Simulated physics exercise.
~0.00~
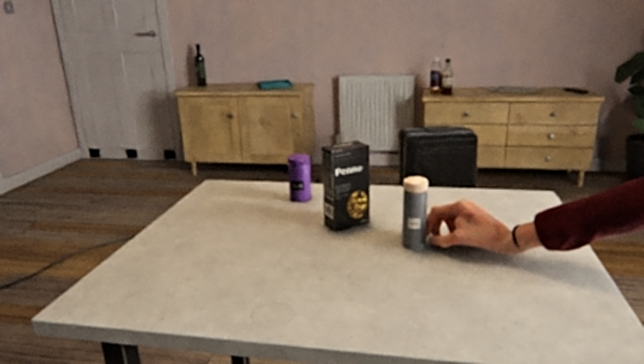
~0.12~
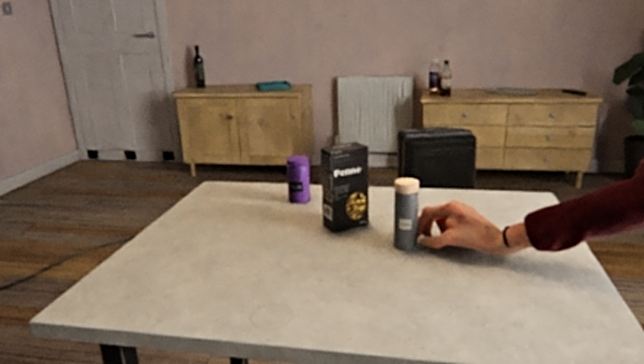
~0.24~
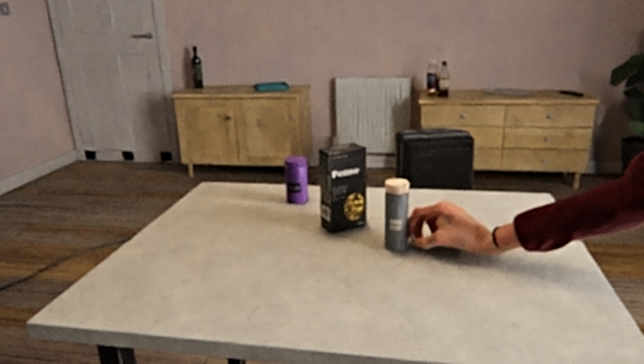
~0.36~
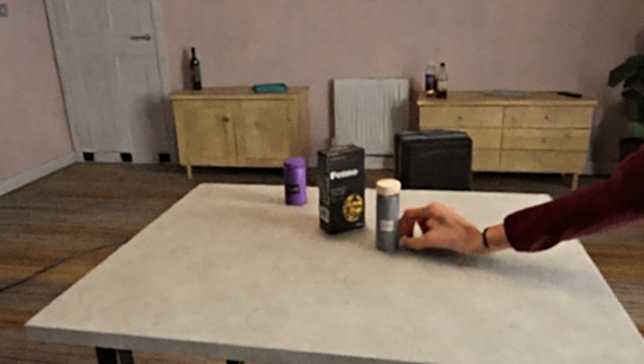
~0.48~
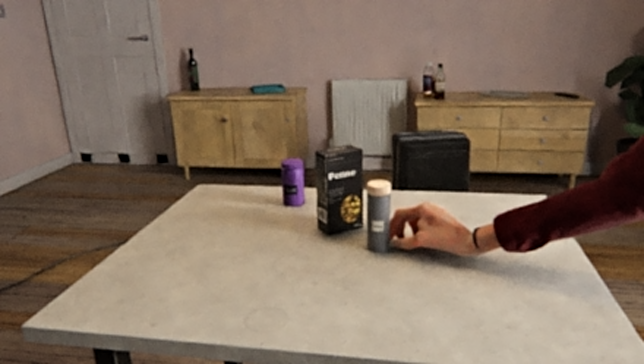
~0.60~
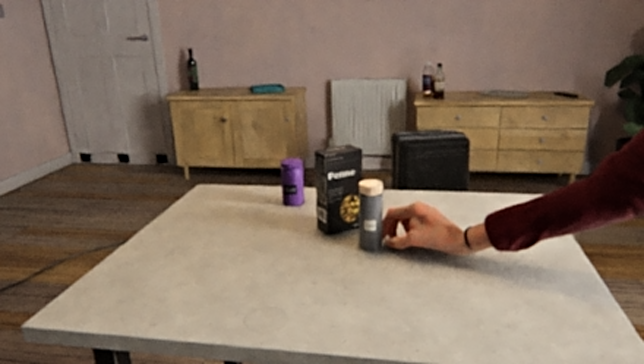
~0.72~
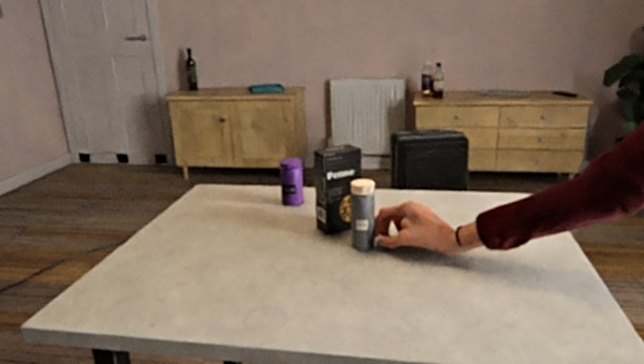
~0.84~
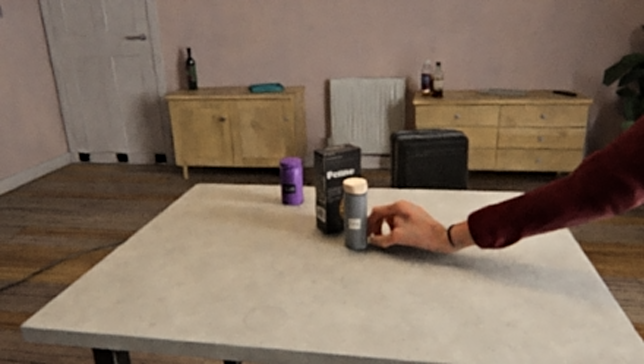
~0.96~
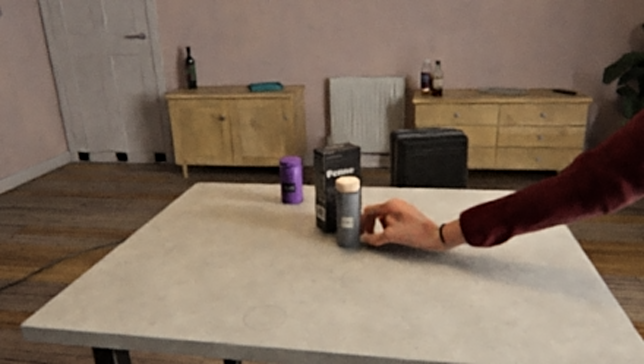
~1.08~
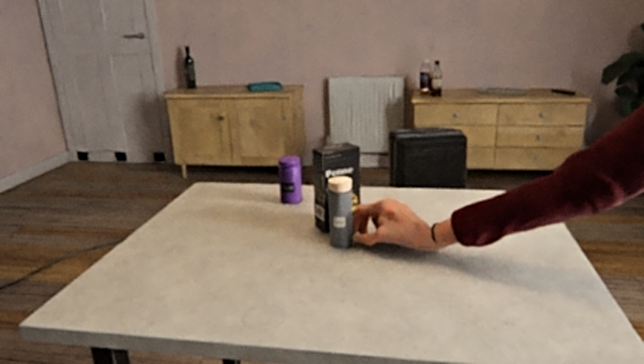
The footage shows a hand in a dark red sleeve pushing a grey shaker slowly left across a pale table, past the front of a black packet, while a purple shaker stays put. The grey shaker ends upright, partly covering the packet, with the fingers still beside it.
